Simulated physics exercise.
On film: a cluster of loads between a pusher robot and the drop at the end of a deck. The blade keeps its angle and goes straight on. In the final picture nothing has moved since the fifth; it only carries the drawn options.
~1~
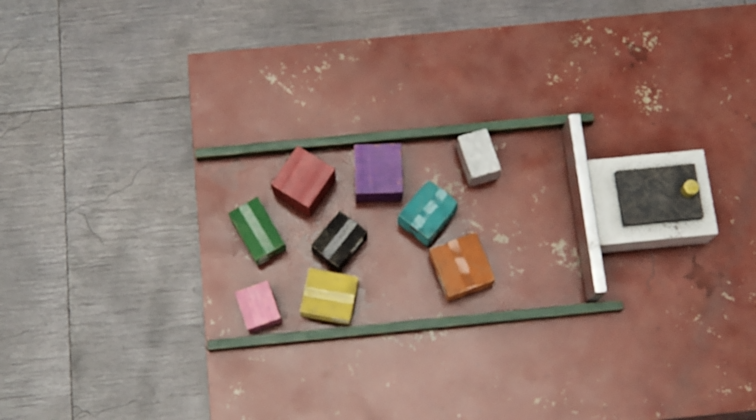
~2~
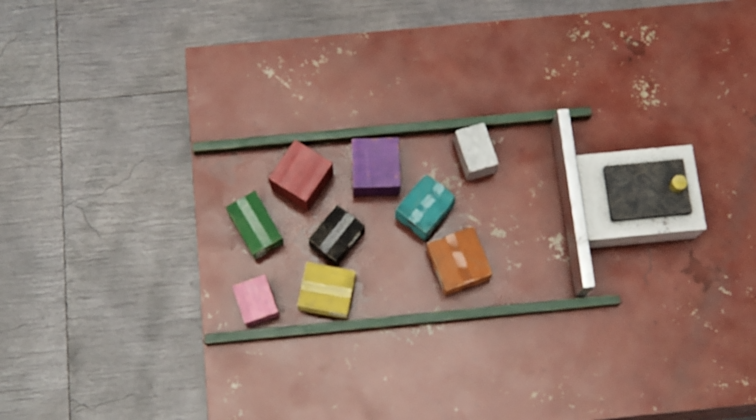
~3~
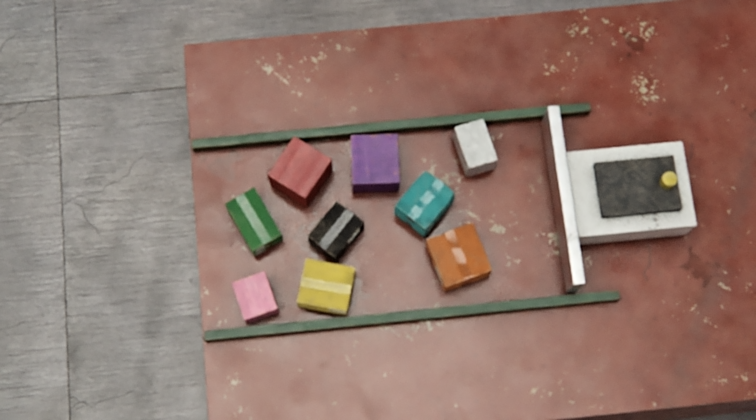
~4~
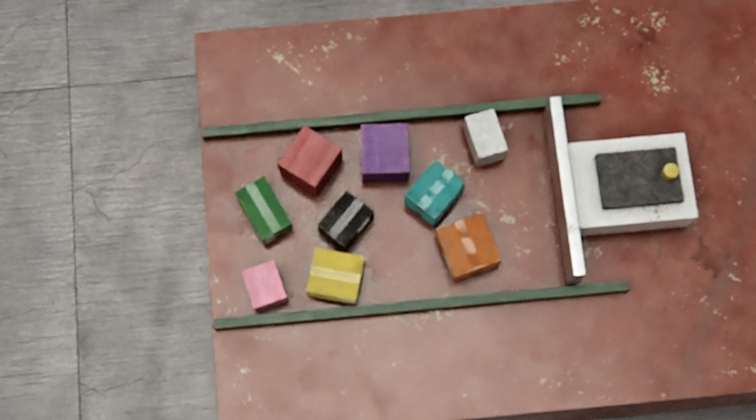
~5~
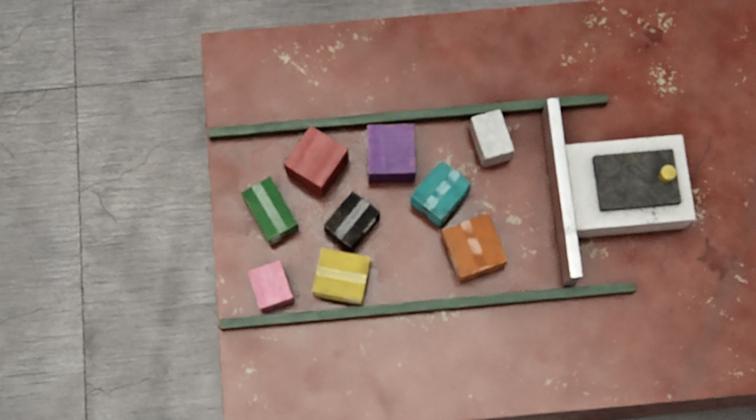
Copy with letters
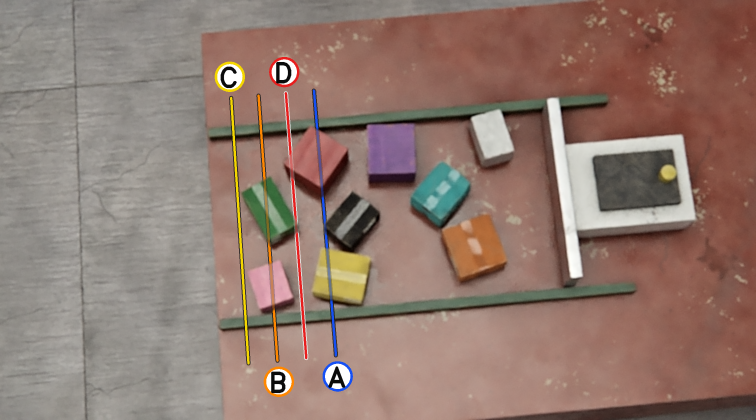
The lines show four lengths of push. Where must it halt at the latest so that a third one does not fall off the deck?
It can go as far as A.
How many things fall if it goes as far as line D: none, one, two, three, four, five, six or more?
Three.
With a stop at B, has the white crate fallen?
No.
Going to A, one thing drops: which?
It is the pink crate.
On the marked copy, A at (325, 219); B at (268, 224); C at (240, 227); D at (296, 222).
Following A. Soon after the start, robot (546, 188); white crate (449, 140); orange box (451, 247).
Later, robot (460, 195); red crate (277, 157); yellow parcel (319, 285).
In the end, robot (395, 201); pink crate over the edge; red crate (214, 159); one fallen.
As for the rest, B drops six; C drops seven; D drops three.
